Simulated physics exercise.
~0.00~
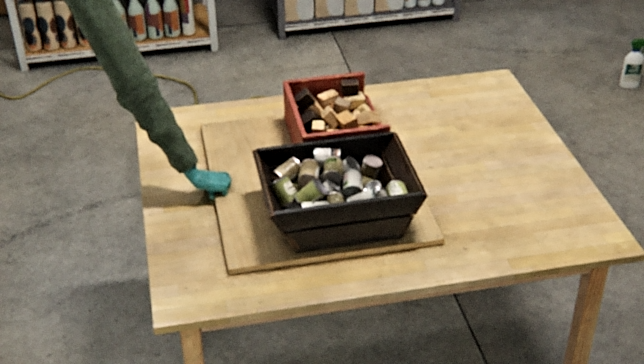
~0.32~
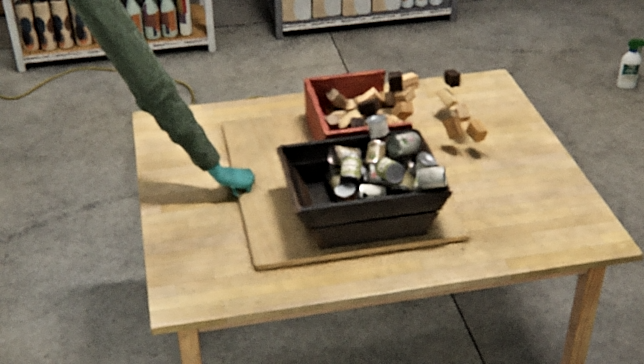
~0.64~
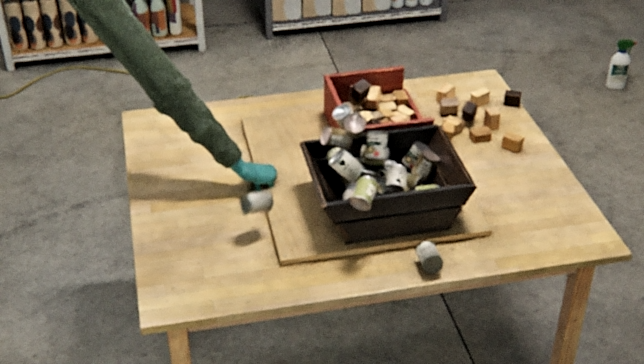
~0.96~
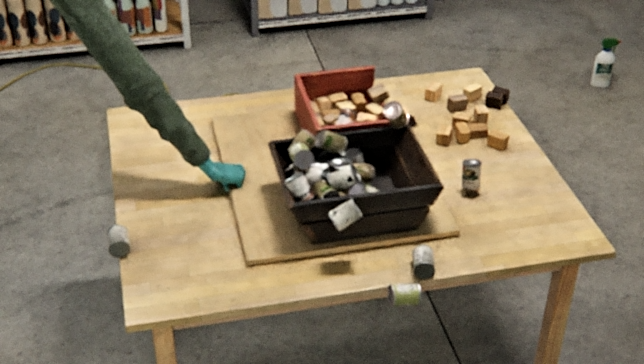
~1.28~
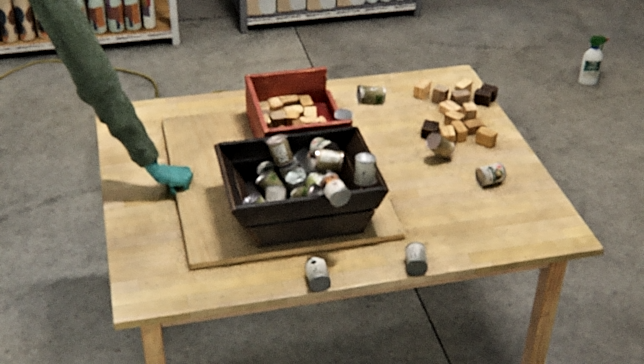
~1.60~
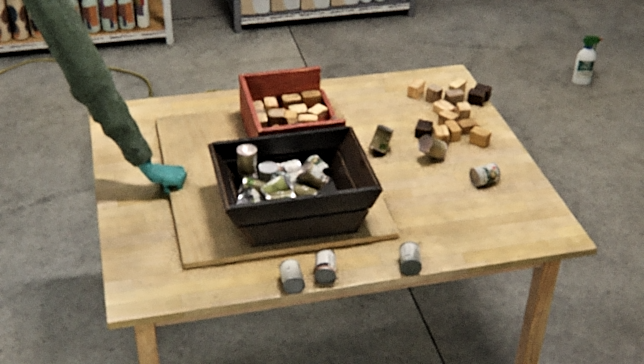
At the start, a red tray of wooden blocks and a black tray of small tins sit on a board on a wooden table, with a green-sleeved arm touching the board's left edge. The board slides right, and blocks fly over the red tray's right side. As it goes further right, the blocks land on the table and tins begin tumbling out of the black tray. The board then swings back left, scattering more tins toward the table's edges. Finally the trays come to rest, both still partly full, with blocks and several tins lying around the tabletop.
